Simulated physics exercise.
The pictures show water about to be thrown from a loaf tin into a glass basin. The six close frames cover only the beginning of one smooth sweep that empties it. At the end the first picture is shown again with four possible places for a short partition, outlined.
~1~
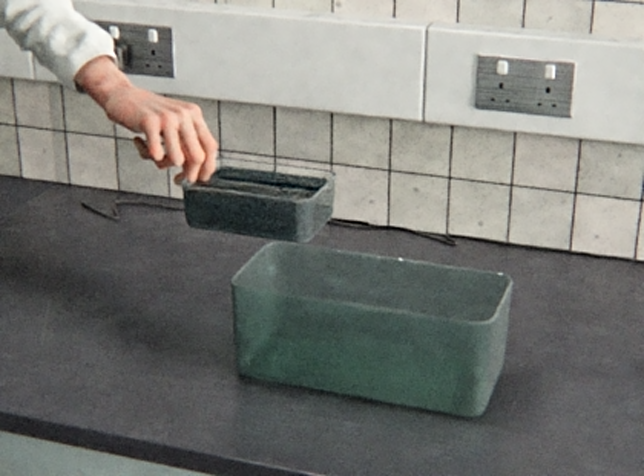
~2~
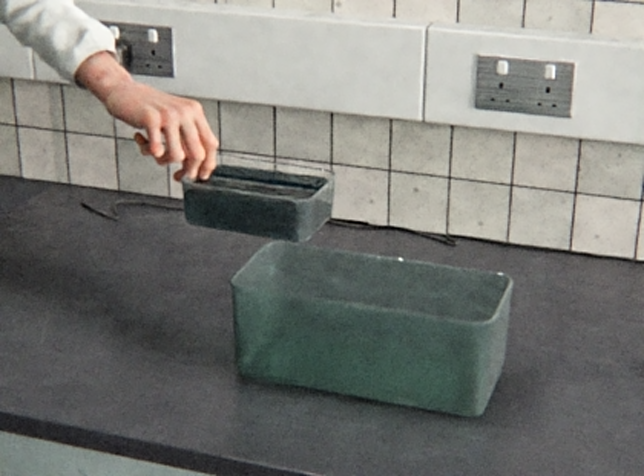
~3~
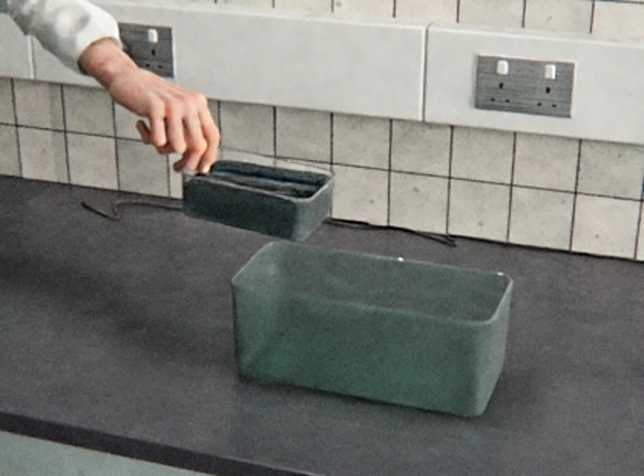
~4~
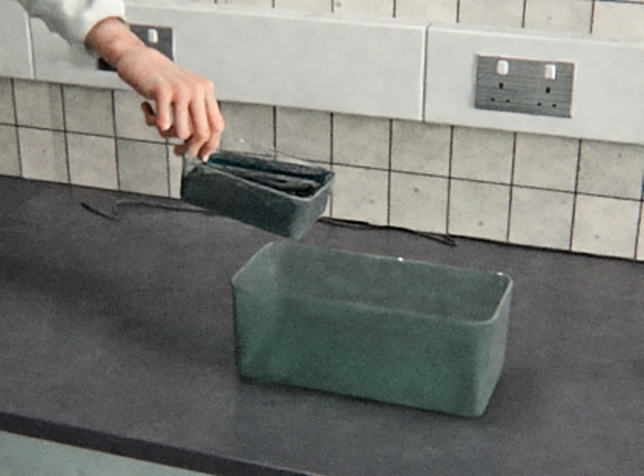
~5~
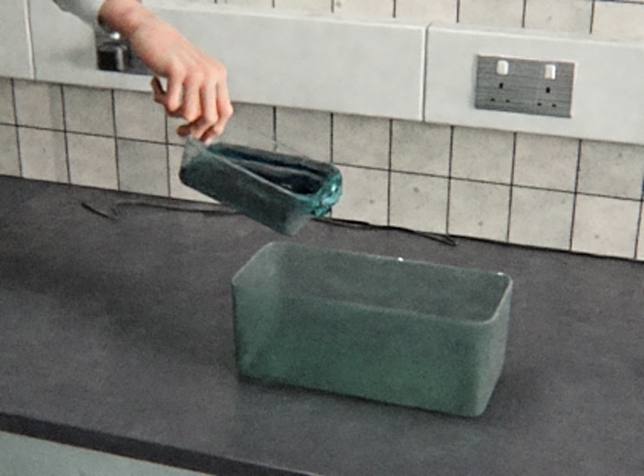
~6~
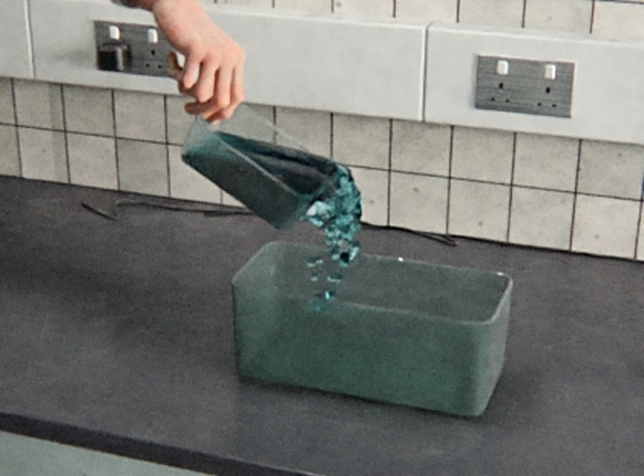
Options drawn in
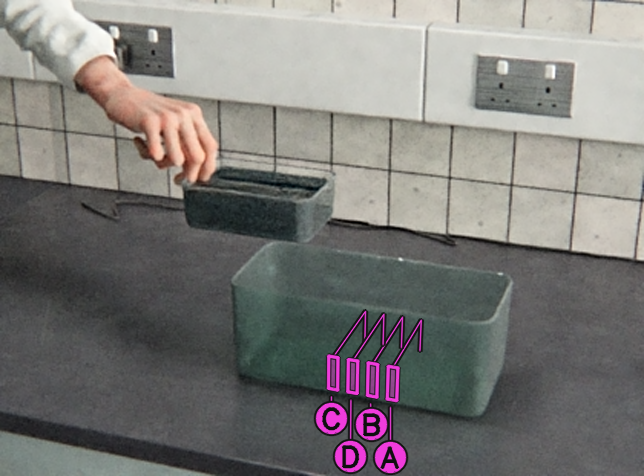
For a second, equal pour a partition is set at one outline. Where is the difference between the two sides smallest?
The best slot is A.
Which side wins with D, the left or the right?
The right side.
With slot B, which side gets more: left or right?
More ends on the right.
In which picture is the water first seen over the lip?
Picture 4.
On the marked copy, A at (390, 407); B at (370, 403); C at (331, 396); D at (350, 399).
If A is chosen, about 42 % ends left of the wall and 47 % right of it; 11 % is lost outside.
If B is chosen, about 27 % ends left of the wall and 62 % right of it; 11 % is lost outside.
If C is chosen, about 7 % ends left of the wall and 82 % right of it; 11 % is lost outside.
If D is chosen, about 13 % ends left of the wall and 76 % right of it; 11 % is lost outside.
